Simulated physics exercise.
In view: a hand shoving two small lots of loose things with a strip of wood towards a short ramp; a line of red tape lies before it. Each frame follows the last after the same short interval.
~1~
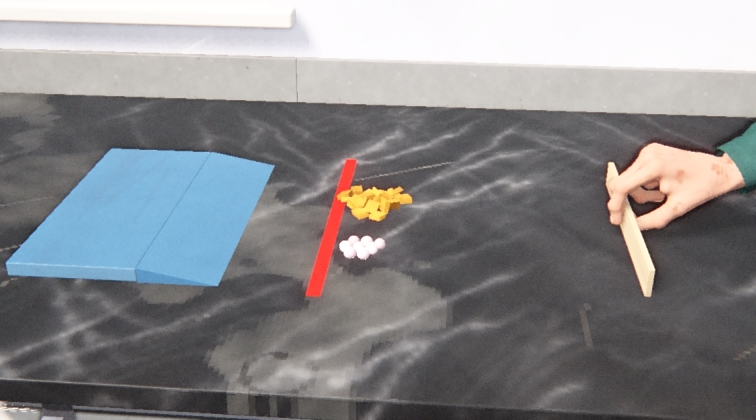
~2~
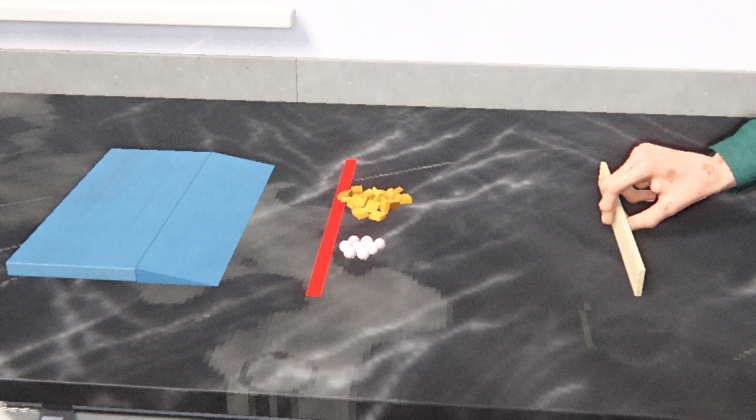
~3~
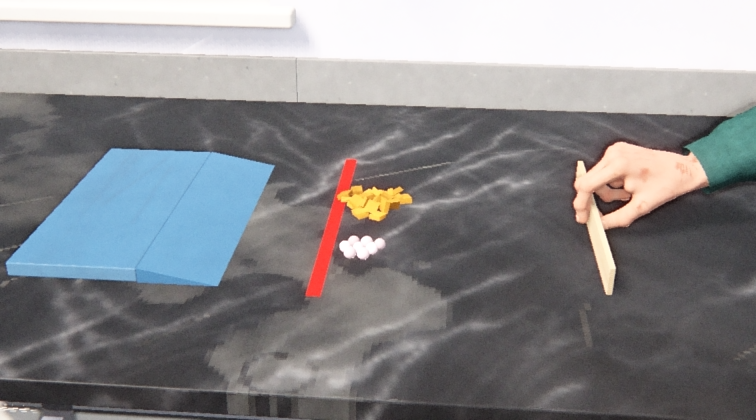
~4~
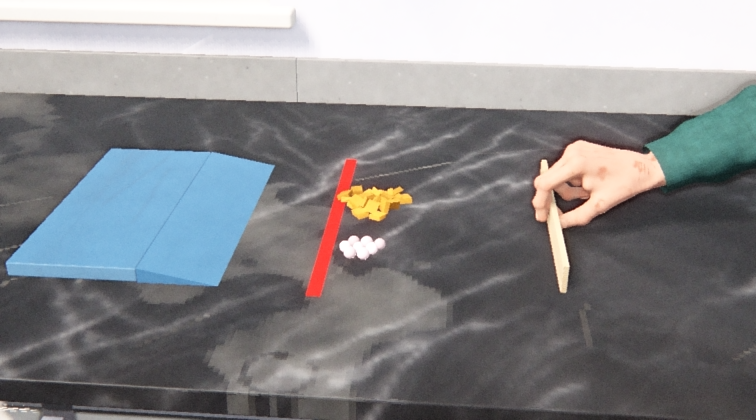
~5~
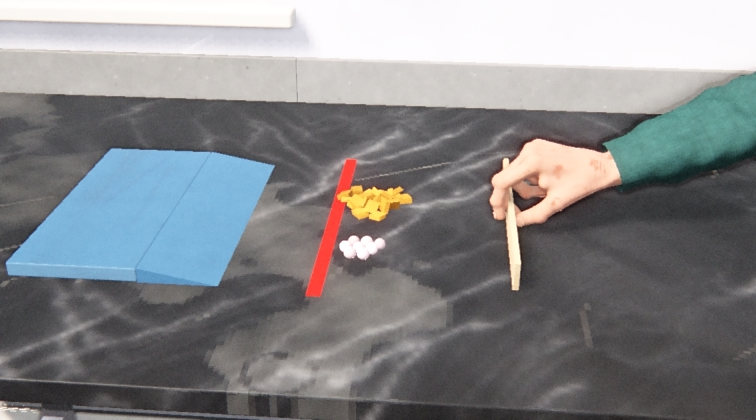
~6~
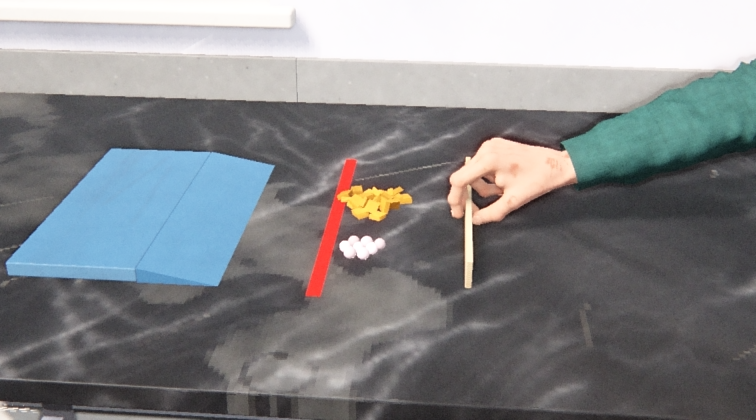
A hand sliding an upright strip of wood leftward across a dark marbled counter, two small piles lying still beside red tape.
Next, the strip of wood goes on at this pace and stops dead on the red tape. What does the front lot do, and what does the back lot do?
In the end the front lot puts some on top while the back lot isn't pushed up.
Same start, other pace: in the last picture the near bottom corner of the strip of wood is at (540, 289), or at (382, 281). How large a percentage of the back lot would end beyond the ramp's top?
Roughly 0 percent in the first try and roughly 10 percent in the second.
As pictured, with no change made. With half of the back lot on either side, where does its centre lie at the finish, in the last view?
Near (261, 200), roughly.
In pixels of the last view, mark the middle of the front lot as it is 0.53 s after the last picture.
Close to pixel (111, 215).
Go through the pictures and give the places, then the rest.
In the first frame, strip of wood near (647, 272), at rest; red tape near (350, 165); top of the ramp near (142, 259); front lot near (359, 248), a few sugar pearls; back lot near (378, 204), a few small crackers.
In the second frame, strip of wood near (637, 272); back lot near (378, 204).
In the third frame, strip of wood near (608, 271); front lot near (359, 248).
In the fourth frame, strip of wood near (563, 268); back lot near (378, 204).
In the fifth frame, strip of wood near (516, 266); front lot near (359, 248).
In the sixth frame, strip of wood near (469, 264); red tape near (350, 165); top of the ramp near (142, 259); front lot near (359, 248); back lot near (378, 204).
Then, 0.11 s on from there, strip of wood still moving, near (390, 200); front lot the whole lot short of the ramp; back lot the whole lot short of the ramp.
Then, 0.25 s on from there, strip of wood stopped at the red tape; front lot near a quarter on the ramp, the bulk short of the ramp; back lot the whole lot short of the ramp.
Then, 0.53 s on from there, strip of wood stopped at the red tape; front lot the whole lot past the top; back lot near a third on the ramp, near two thirds short of the ramp.
In the end, strip of wood stopped at the red tape; front lot the whole lot past the top; back lot none at all past the top, near a third on the ramp, near two thirds short of the ramp.
